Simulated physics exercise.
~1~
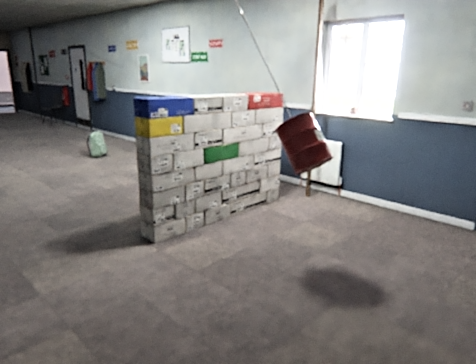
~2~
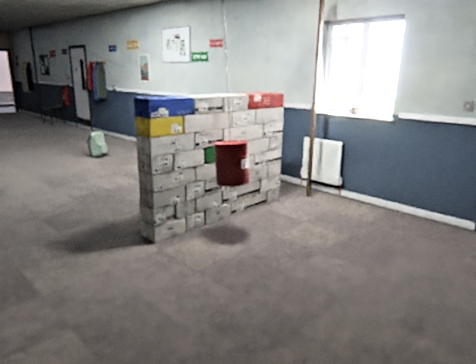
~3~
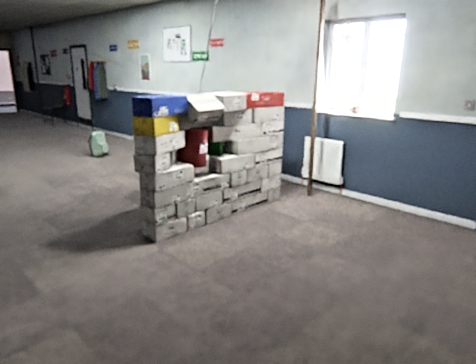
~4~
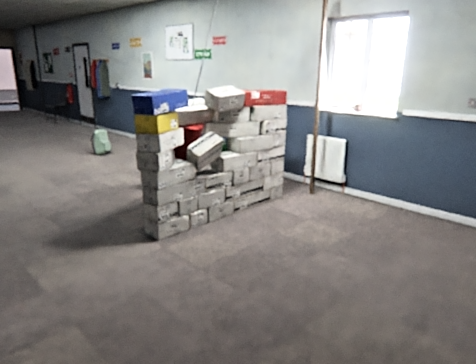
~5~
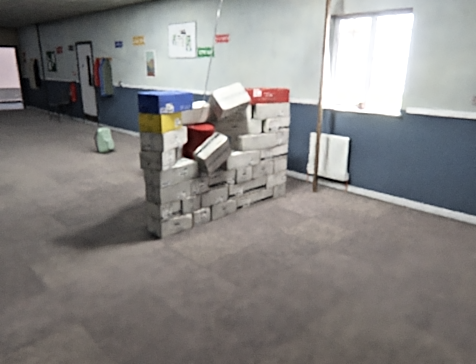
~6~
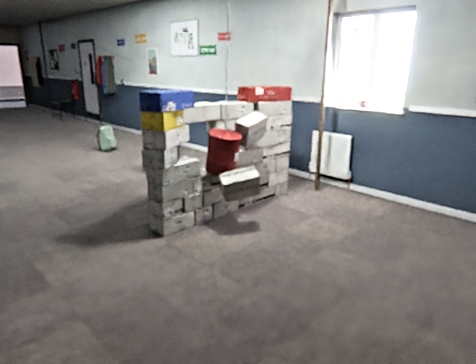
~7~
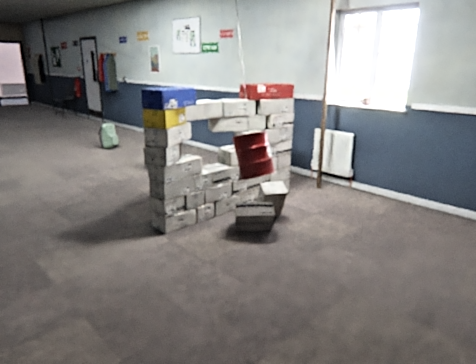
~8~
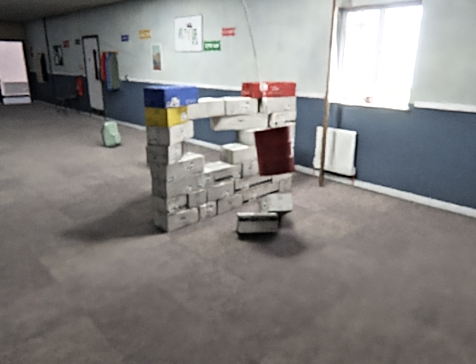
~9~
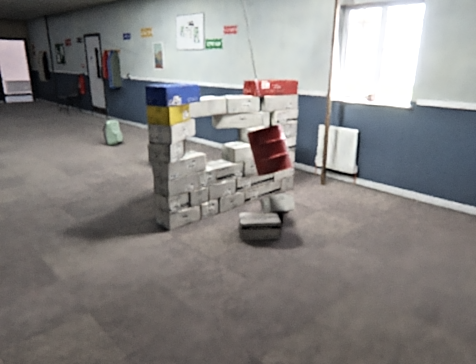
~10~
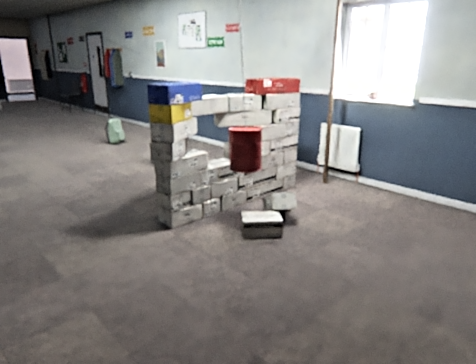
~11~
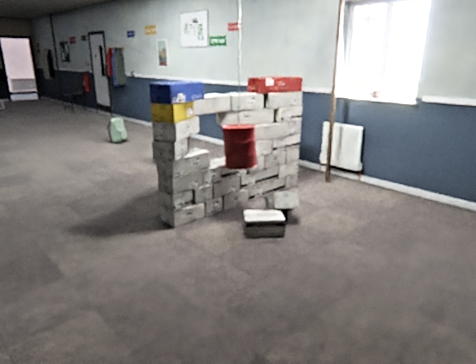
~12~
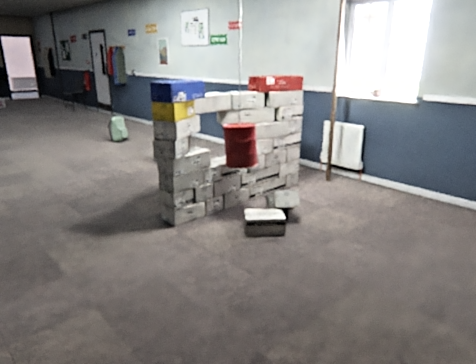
The video shows a red drum on a line swinging into a wall of loose grey and coloured blocks, knocking a hole through its middle. The drum swings back out as blocks fall, then hangs near the gap, with the blue, yellow and red blocks still up.
